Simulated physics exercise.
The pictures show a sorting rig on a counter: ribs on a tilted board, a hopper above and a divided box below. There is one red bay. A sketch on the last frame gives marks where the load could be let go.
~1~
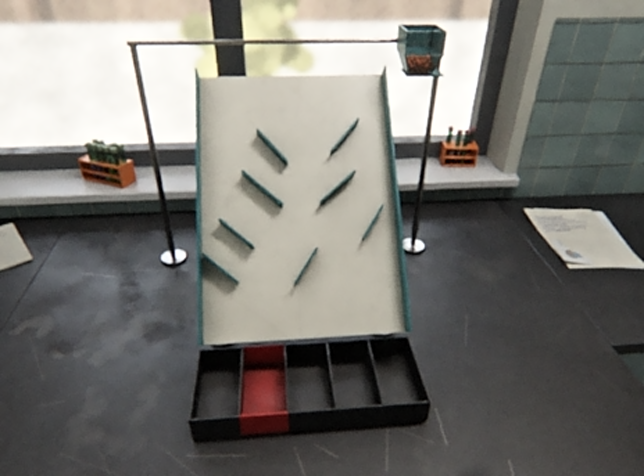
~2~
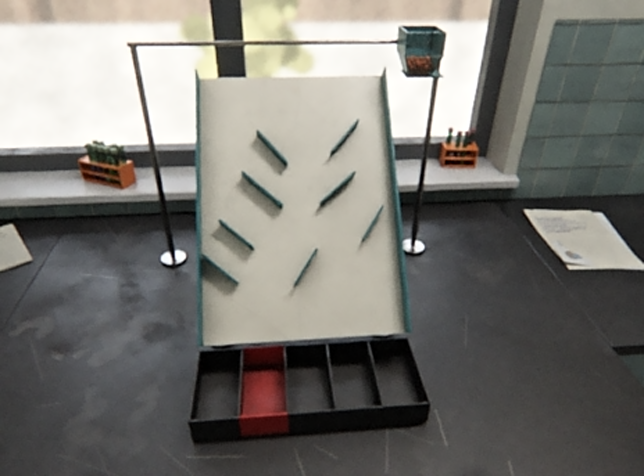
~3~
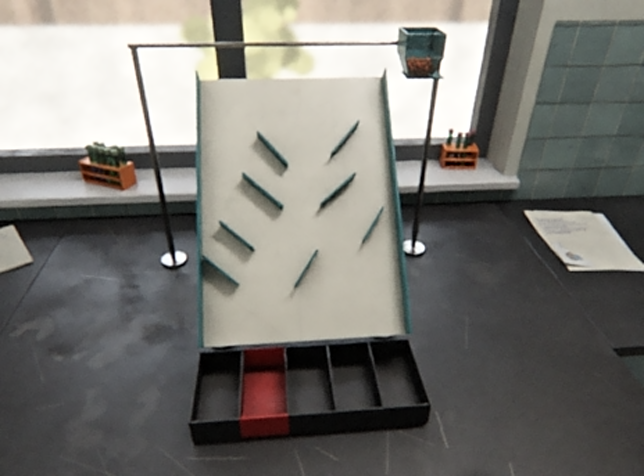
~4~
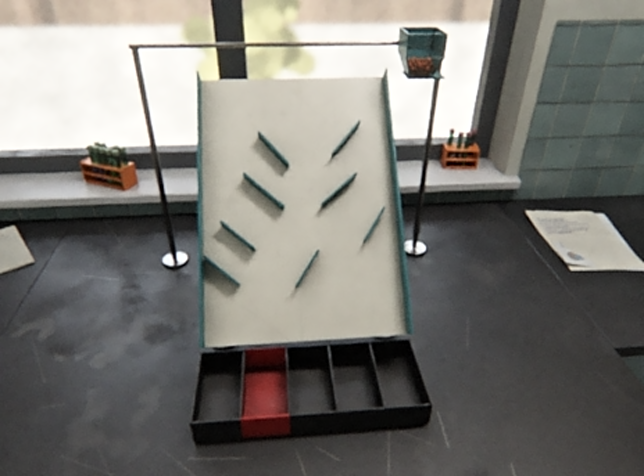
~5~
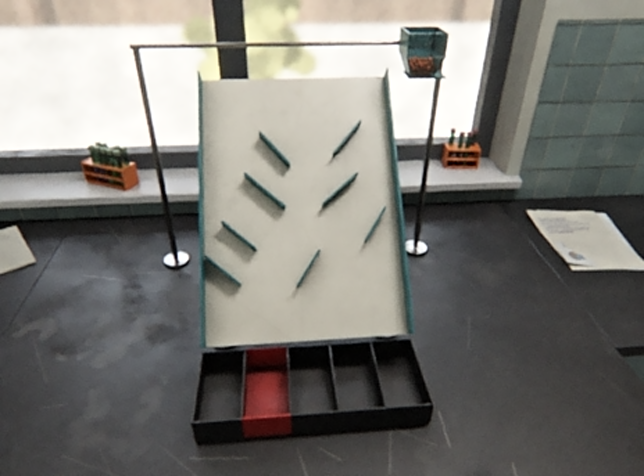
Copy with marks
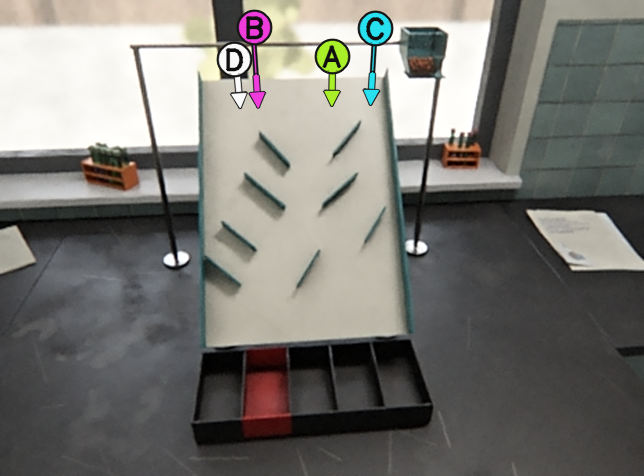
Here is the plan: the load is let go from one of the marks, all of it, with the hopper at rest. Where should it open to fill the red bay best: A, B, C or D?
Choose A.
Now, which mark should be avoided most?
C.
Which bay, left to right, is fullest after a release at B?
The second.
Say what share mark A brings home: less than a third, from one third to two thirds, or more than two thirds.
Mark A gives more than two thirds.
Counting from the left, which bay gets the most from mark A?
The second from the left.
On the marked copy, mark A meets the board at (331, 100); mark B meets the board at (257, 102); mark C meets the board at (370, 99); mark D meets the board at (239, 102).
For mark A, most in the red bay, a small part in other bays.
For mark B, about two thirds in the red bay, about a quarter in other bays.
For mark C, a small part in the red bay, most in other bays.
For mark D, about a third in the red bay, about half in other bays, a stray few held on the board.
